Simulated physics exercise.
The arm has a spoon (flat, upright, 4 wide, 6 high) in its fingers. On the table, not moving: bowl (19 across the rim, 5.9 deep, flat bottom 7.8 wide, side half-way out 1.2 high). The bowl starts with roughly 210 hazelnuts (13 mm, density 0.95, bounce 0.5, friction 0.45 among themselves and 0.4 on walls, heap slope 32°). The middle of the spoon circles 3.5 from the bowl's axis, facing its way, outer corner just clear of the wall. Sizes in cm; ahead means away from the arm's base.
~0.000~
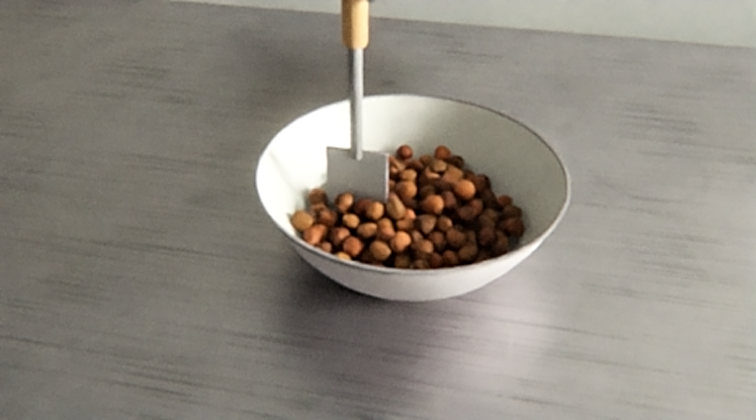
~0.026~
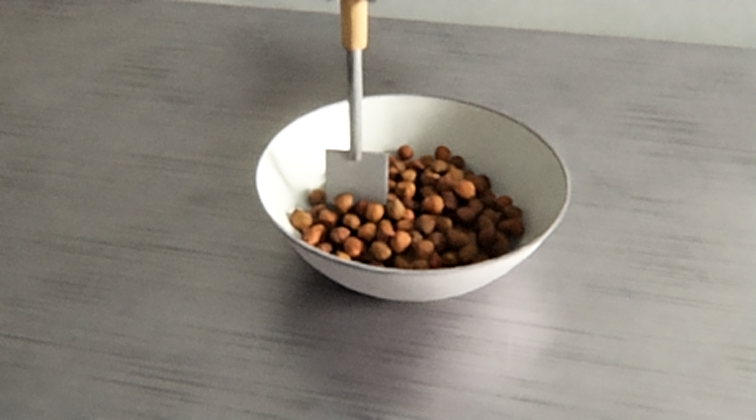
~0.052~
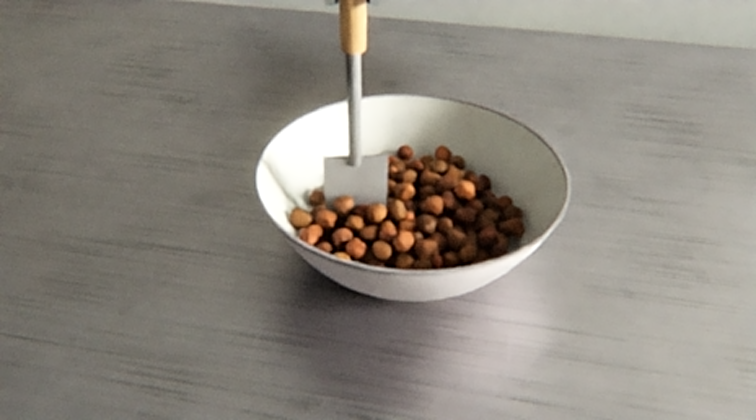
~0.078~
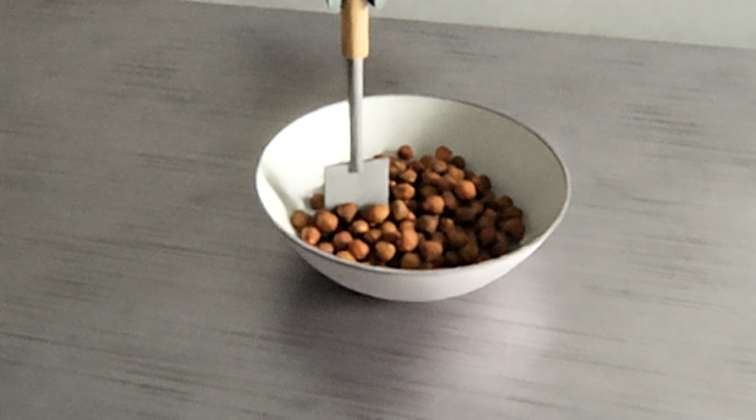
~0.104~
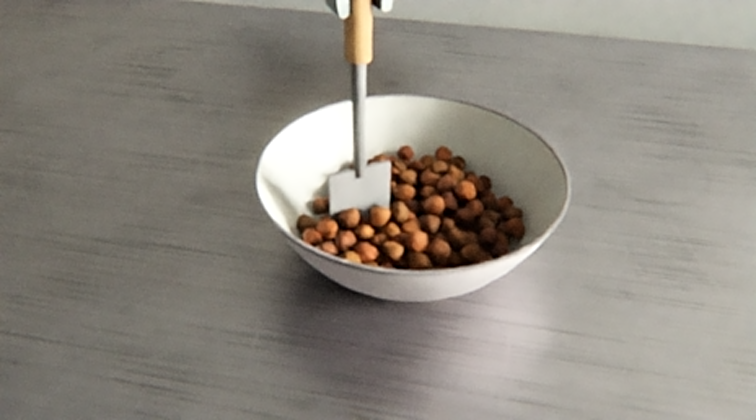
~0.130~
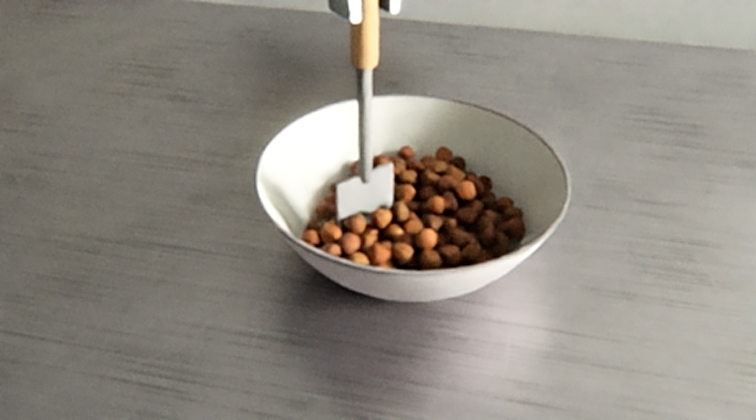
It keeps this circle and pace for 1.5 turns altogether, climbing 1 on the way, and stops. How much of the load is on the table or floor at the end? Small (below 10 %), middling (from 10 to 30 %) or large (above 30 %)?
Answer: Small; below 10 % of the hazelnuts finish on the table or floor.
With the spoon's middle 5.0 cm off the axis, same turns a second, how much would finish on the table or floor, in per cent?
In that case some 5 per cent.
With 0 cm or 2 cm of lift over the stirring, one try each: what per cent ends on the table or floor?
About 0 and 0 per cent.
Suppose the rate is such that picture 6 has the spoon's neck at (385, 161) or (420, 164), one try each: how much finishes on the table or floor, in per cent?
About 5 and 20 per cent.
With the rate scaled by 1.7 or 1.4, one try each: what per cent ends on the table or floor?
About 5 and 5 per cent.
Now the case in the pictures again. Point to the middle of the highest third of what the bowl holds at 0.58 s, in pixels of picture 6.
At about (430, 142).
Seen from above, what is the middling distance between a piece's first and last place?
Roughly 7 cm.
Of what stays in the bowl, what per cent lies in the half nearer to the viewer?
Some 45 per cent.
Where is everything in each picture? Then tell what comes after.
The first frame shows spoon neck at (356, 129), 0° round; upper third of the load around (407, 211), from x 305 to 515, top at y 155; 212 in the bowl.
The second frame shows spoon neck at (355, 131), 4° round; upper third of the load around (407, 212), from x 300 to 515, top at y 155.
The third frame shows spoon neck at (355, 135), 14° round; upper third of the load around (407, 215), from x 300 to 515, top at y 155.
The fourth frame shows spoon neck at (356, 141), 25° round; upper third of the load around (408, 221), from x 305 to 515, top at y 155.
The fifth frame shows spoon neck at (359, 147), 36° round; upper third of the load around (408, 227), from x 310 to 515, top at y 155.
The sixth frame shows spoon neck at (365, 152), 48° round; upper third of the load around (409, 231), from x 310 to 515, top at y 155; 212 in the bowl.
By 0.58 s, 241° round, highest piece 7 above the table; 212 in the bowl.
By 1.03 s, 75° round, highest piece 6 above the table; 209 in the bowl, 3 on the table or floor.
By 1.45 s, 180° round, highest piece 5 above the table; 209 in the bowl, 3 on the table or floor.
By 2.15 s, 180° round, highest piece 5 above the table; 209 in the bowl, 3 on the table or floor.
Final count, 209 in the bowl, 3 on the table or floor. That is 1 % on the table or floor.
